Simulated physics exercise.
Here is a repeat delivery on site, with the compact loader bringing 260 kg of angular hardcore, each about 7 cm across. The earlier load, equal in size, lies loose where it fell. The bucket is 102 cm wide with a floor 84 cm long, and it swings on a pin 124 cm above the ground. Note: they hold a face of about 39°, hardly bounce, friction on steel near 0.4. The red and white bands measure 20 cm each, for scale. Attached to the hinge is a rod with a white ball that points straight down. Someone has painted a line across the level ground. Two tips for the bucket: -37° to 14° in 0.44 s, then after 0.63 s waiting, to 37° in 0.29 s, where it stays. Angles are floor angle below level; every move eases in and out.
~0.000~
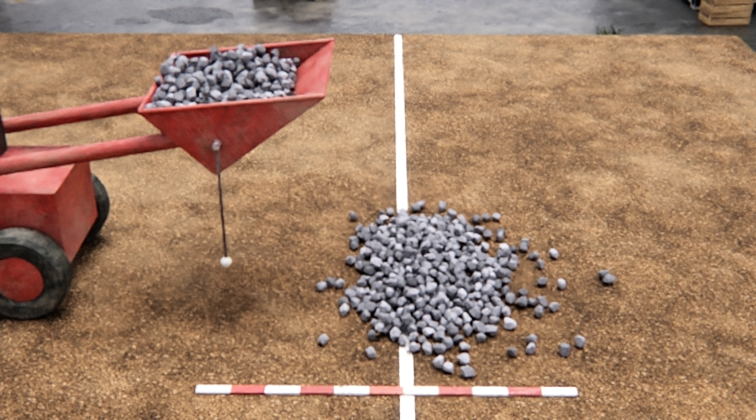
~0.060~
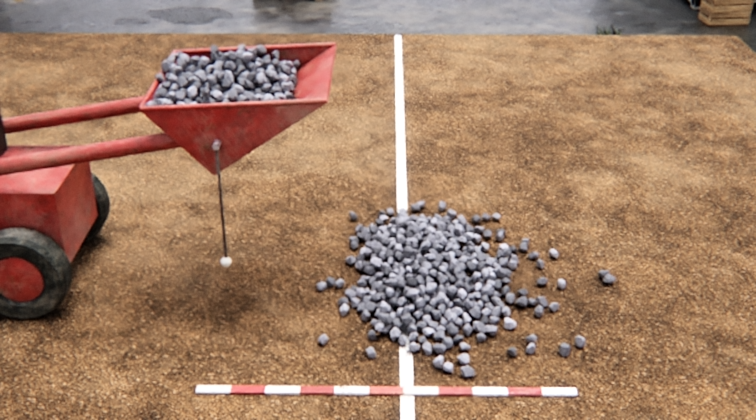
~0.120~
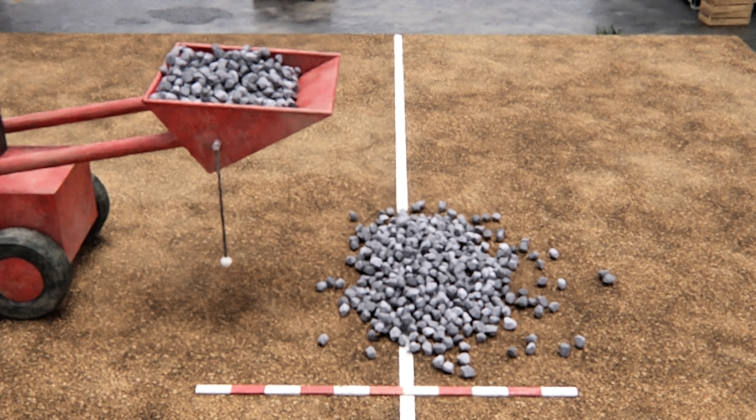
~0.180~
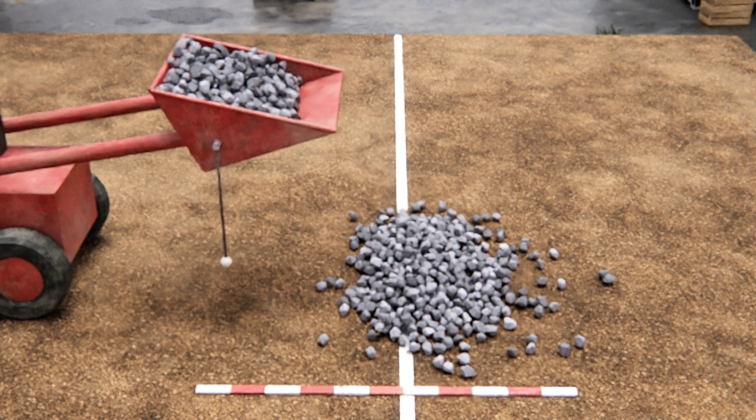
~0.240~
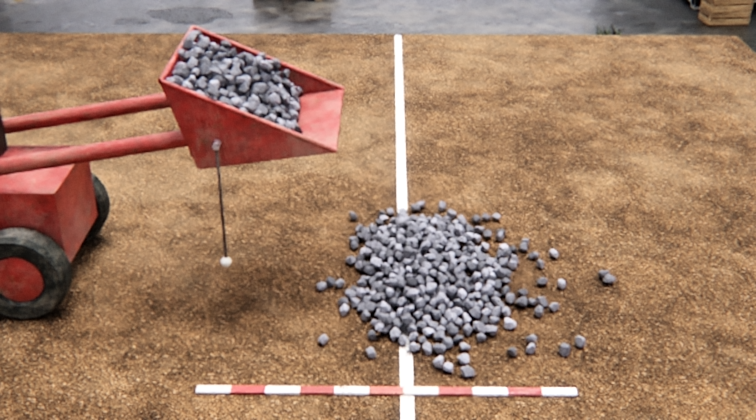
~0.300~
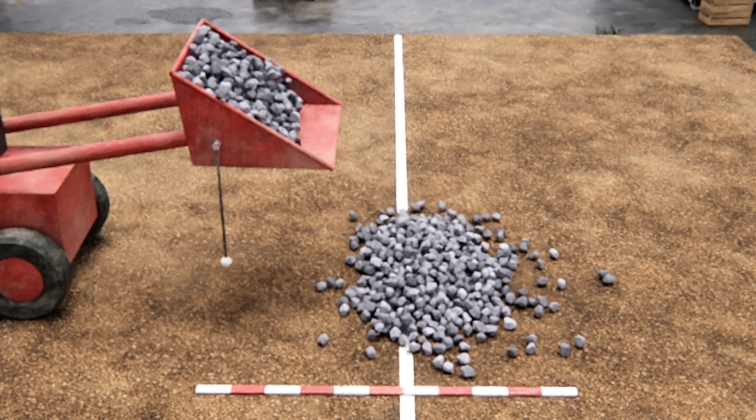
Red loader bucket full of grey stones tilting steadily forward on its arms, left of a loose stone pile on a white line.
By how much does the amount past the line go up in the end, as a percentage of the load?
About 6 per cent.
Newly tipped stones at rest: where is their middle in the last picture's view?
(356, 262).
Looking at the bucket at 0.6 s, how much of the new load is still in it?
About 100 per cent.
After 0.4 s the floor is at 13°; in per cent of one load, 100 in the bucket, 30 short of the line, 70 past the line; the foremost stones are at (571, 292).
After 0.6 s the floor is at 14°; in per cent of one load, 100 in the bucket, 30 short of the line, 70 past the line; the foremost stones are at (571, 292).
After 1.8 s the floor is at 37°; in per cent of one load, 30 in the bucket, 98 short of the line, 73 past the line; the foremost stones are at (571, 292).
After 4.3 s the floor is at 37°; in per cent of one load, 0 in the bucket, 124 short of the line, 76 past the line; the foremost stones are at (571, 292). Net gain past the line, 6.
